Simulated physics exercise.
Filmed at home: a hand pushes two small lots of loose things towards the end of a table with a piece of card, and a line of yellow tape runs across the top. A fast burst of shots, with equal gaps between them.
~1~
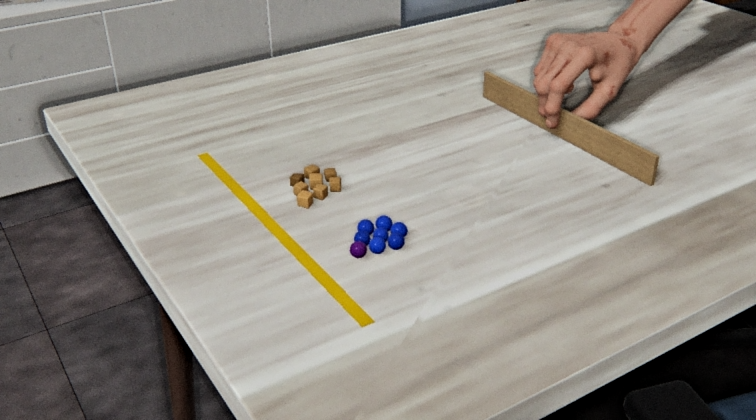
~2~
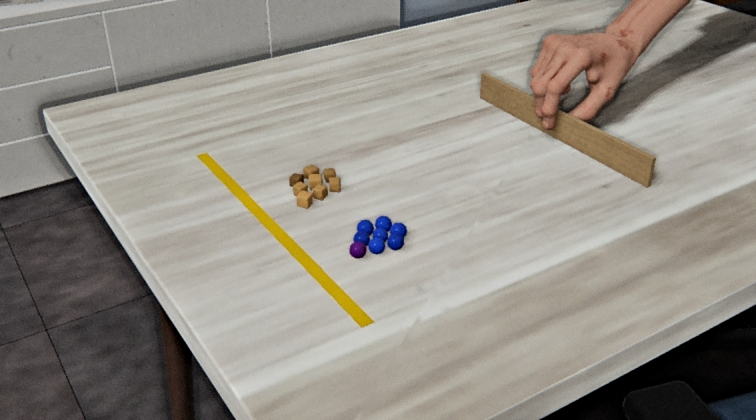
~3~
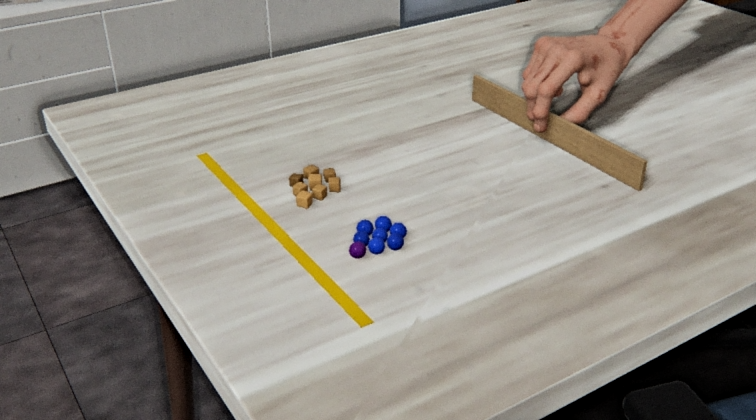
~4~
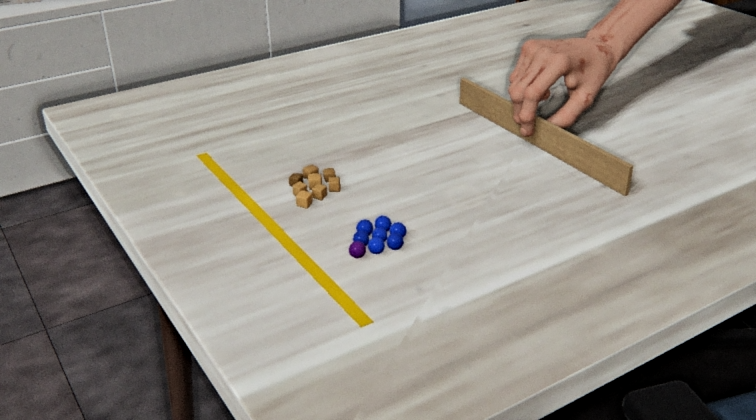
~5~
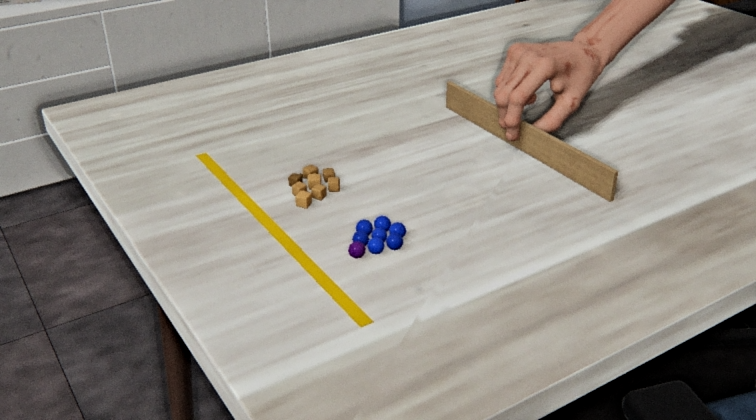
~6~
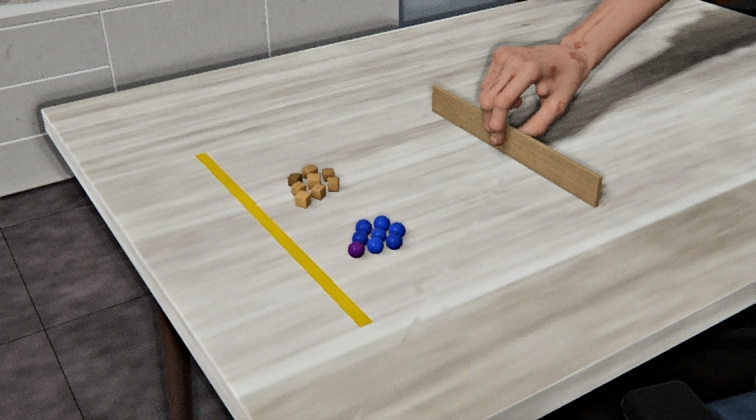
In a home with a grey tiled wall and dark floor, a pale wood-grain table is seen from above at an angle. A yellow tape line crosses its left part, with a cluster of small tan cubes and a nearer cluster of blue marbles, one purple, to its right. A hand slides an upright brown strip leftward across the tabletop, still apart from both motionless clusters, while the camera stays practically still.
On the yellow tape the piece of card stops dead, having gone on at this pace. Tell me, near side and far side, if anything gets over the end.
As I see it, front batch: Some spills off, back batch: Nothing spills off.
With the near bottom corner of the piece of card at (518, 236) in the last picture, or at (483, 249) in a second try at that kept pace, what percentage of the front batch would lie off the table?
About 100 % the first time, about 100 % the second.
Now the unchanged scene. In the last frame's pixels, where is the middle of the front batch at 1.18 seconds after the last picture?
I'd say its middle is near (173, 295).
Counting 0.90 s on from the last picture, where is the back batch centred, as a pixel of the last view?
(233, 214) or so.
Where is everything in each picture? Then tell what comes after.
In the first frame, piece of card at (640, 162), at rest; yellow tape at (209, 161), well back from the edge; edge at (152, 271); front batch at (381, 235), a few glass marbles; back batch at (316, 182), a few small wooden cubes.
In the second frame, piece of card at (637, 164); back batch at (316, 182).
In the third frame, piece of card at (628, 167); front batch at (380, 236).
In the fourth frame, piece of card at (615, 172); back batch at (315, 182).
In the fifth frame, piece of card at (600, 177); front batch at (379, 235).
In the sixth frame, piece of card at (584, 183); yellow tape at (207, 161); edge at (150, 271); front batch at (379, 235); back batch at (314, 182).
Then, 0.44 s after the last picture, piece of card still moving, near (391, 162); front batch all on the table, its front near (356, 250); back batch all on the table, its front near (303, 199).
Then, 0.90 s after the last picture, piece of card stopped at the yellow tape; front batch all on the table, its front near (245, 259); back batch all on the table, its front near (209, 224).
Then, 1.18 s after the last picture, piece of card stopped at the yellow tape; front batch all on the table, its front near (166, 315); back batch all on the table, its front near (207, 224).
At rest, piece of card stopped at the yellow tape; front batch all over the edge; back batch all on the table, its front near (207, 224).
